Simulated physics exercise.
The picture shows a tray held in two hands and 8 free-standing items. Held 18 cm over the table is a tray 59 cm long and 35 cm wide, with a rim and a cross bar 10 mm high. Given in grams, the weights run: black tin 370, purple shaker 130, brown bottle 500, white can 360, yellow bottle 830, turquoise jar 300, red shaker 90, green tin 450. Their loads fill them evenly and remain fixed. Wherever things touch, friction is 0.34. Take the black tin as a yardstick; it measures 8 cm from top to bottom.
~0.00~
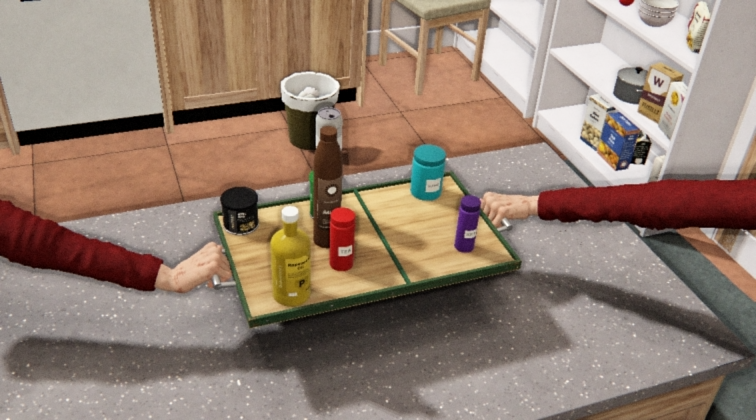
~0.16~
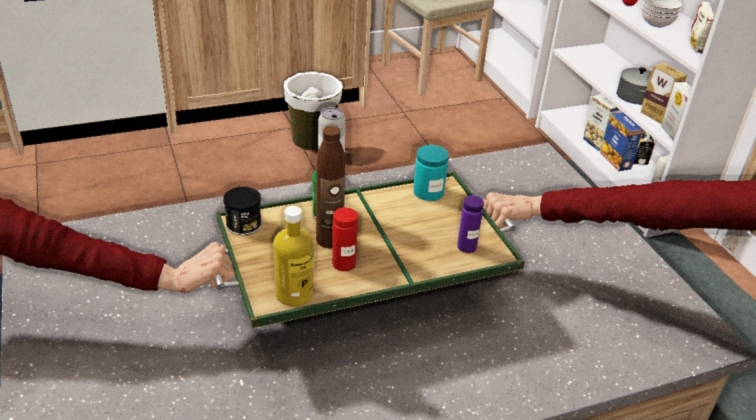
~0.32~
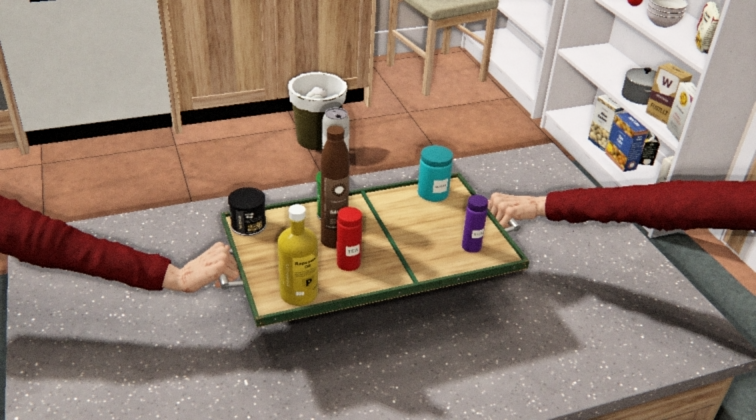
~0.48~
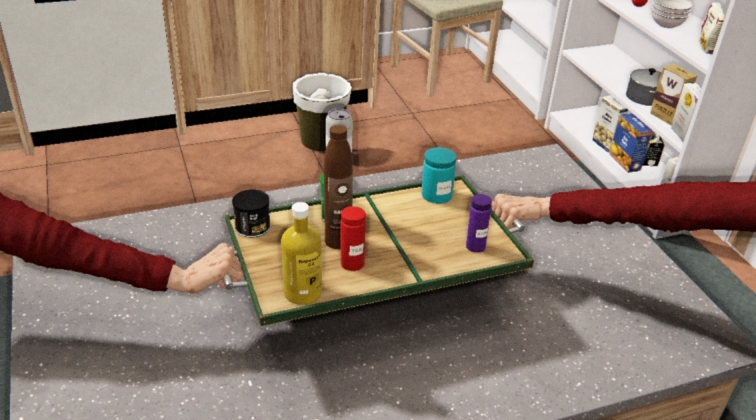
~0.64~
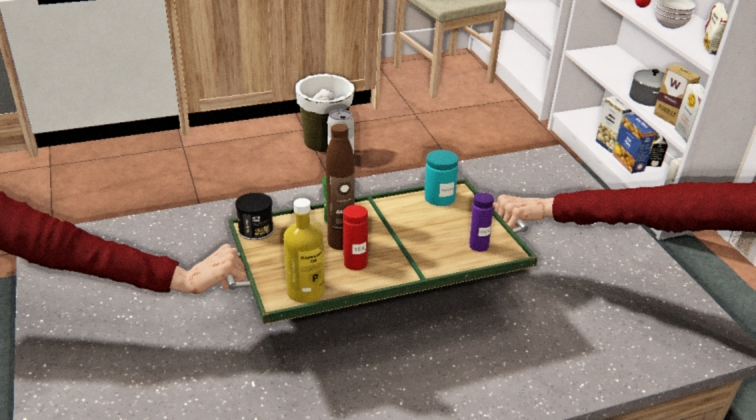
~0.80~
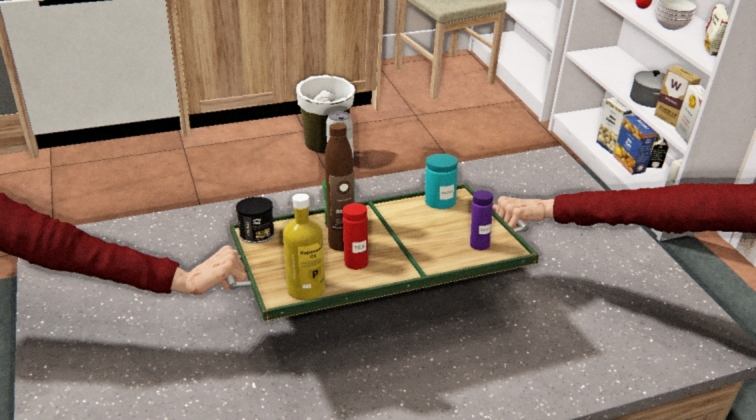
A wooden tray with a green rim, held by two red-sleeved arms above a gray counter, shifts slightly right and then gradually tilts, its far edge dipping, while the bottles, jars and shakers on it stay upright.
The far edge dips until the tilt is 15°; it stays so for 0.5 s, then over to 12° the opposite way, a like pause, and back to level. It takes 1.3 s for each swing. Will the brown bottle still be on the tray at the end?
It finishes off the tray.
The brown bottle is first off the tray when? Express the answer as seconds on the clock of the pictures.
Somewhere about 1.8 s.
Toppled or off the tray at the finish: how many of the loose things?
I make it 2.
After 1.90 s, tray at 15°, far edge down; brown bottle and white can now off the tray; green tin moved 3 cm.
After 2.50 s, tray at 3°, far edge down; green tin moved 3 cm.
After 3.70 s, tray at 12°, near edge down; green tin moved 3 cm.
In the end (5.4 s), off the tray, brown bottle and white can; the other 6 under 5 cm from the start. In the last view, brown bottle near (234, 206).
